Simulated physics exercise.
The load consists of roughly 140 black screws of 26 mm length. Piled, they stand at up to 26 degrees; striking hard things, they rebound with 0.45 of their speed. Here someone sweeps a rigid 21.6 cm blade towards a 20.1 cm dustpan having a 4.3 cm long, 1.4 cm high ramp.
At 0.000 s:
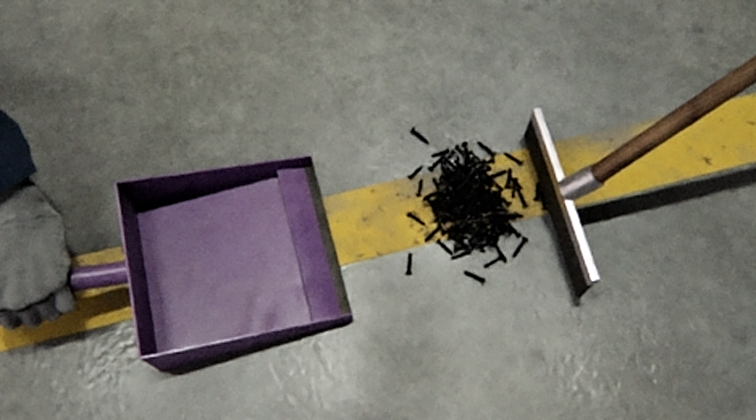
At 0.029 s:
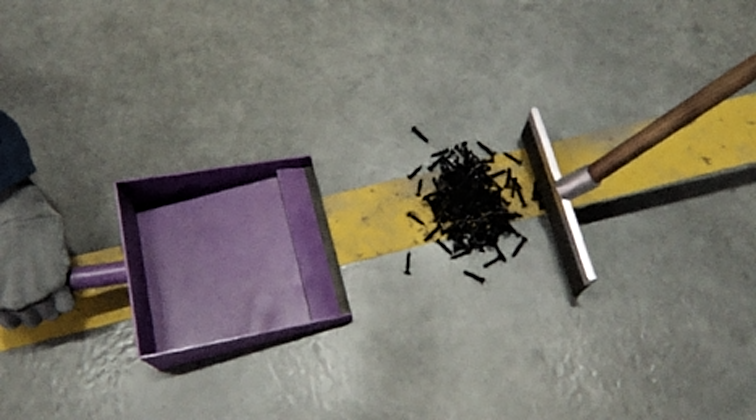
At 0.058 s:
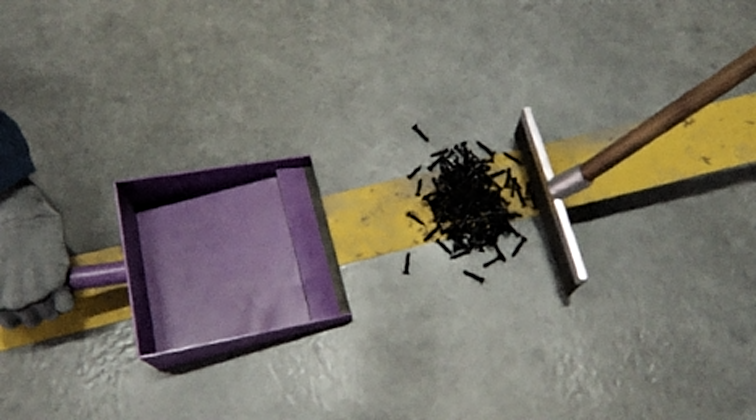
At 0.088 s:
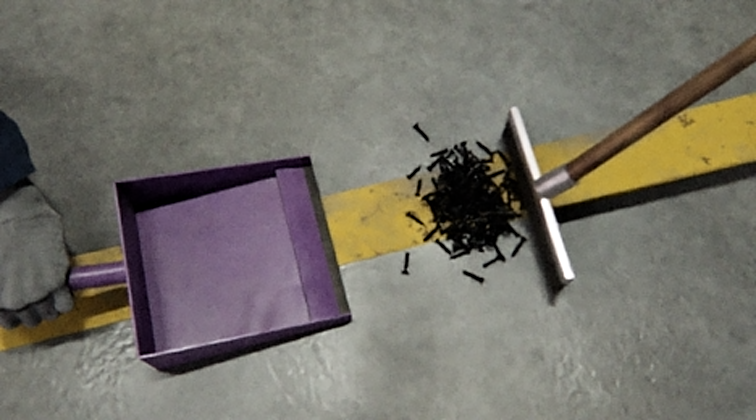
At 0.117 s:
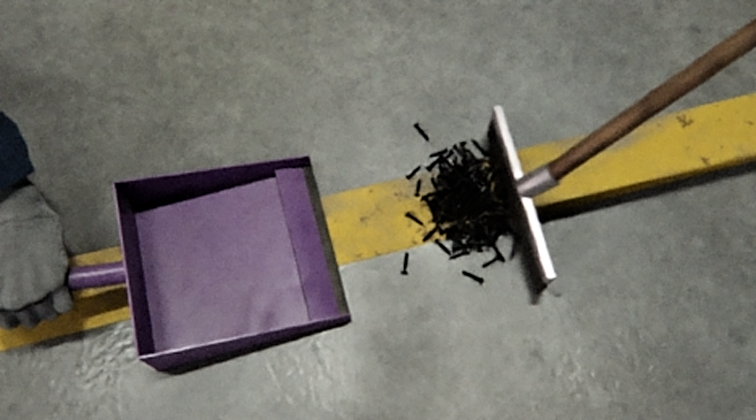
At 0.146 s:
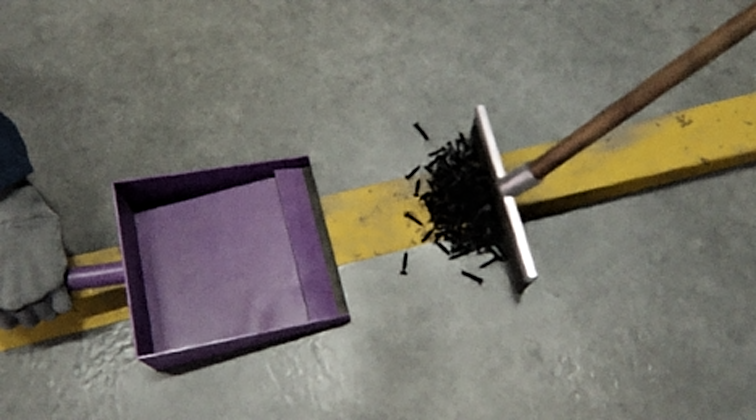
On a grey floor with a yellow stripe, a wooden-handled blade sliding left into black screws while a gloved hand holds a purple dustpan.
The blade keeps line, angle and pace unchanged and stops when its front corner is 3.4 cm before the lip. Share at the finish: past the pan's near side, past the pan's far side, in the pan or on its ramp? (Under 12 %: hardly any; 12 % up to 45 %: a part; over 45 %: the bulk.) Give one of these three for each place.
Near side: A slim portion; far side: A middling portion; pan: A middling portion.
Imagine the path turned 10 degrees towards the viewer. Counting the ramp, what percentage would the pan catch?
Roughly 25 per cent would finish in the pan or on its ramp.
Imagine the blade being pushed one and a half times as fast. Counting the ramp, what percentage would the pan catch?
Share: About 35 %.
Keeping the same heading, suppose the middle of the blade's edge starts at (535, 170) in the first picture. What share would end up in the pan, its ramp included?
I'd put it at around 20 per cent.
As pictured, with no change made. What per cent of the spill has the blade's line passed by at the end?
About 0 percent.
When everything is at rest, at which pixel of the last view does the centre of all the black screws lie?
Approximately (328, 205) in the last view.
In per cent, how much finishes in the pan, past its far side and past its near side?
Near: 0; far: 15; pan: 20 (percent).
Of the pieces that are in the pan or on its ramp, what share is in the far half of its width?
Around 80 percent.
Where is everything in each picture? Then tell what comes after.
The first picture shows blade from (592, 280) to (536, 116), moved 0.0 cm, 0 of the pieces shifted so far; middle of the pieces at (477, 195); pan at (224, 265).
The second picture shows blade from (589, 280) to (533, 116), moved 0.3 cm, 0 of the pieces shifted so far; middle of the pieces at (476, 194).
The third picture shows blade from (581, 279) to (526, 115), moved 1.1 cm, 3 of the pieces shifted so far; middle of the pieces at (476, 194).
The fourth picture shows blade from (567, 279) to (513, 115), moved 2.6 cm, 7 of the pieces shifted so far; middle of the pieces at (476, 194).
The fifth picture shows blade from (549, 278) to (496, 114), moved 4.5 cm, 32 of the pieces shifted so far; middle of the pieces at (460, 200).
The sixth picture shows blade from (530, 277) to (479, 113), moved 6.4 cm, 106 of the pieces shifted so far; middle of the pieces at (454, 199); pan at (221, 265). The blade's pace is about 0.67 m/s, heading 18 degrees away from the viewer's side.
Then, at 0.28 s, middle of the blade 12 cm from the lip; 0 % over the lip, far side 5 %, near side 0 %.
Then, at 0.38 s, middle of the blade 6 cm from the lip; 0 % over the lip, far side 10 %, near side 0 %.
After 0.60 s, middle of the blade 4 cm from the lip; 20 % over the lip, far side 15 %, near side 0 %.
By 1.7 s all is still; near side 0 %, far side 15 %, pan 20 %, in front of the lip or behind the blade 65 %.
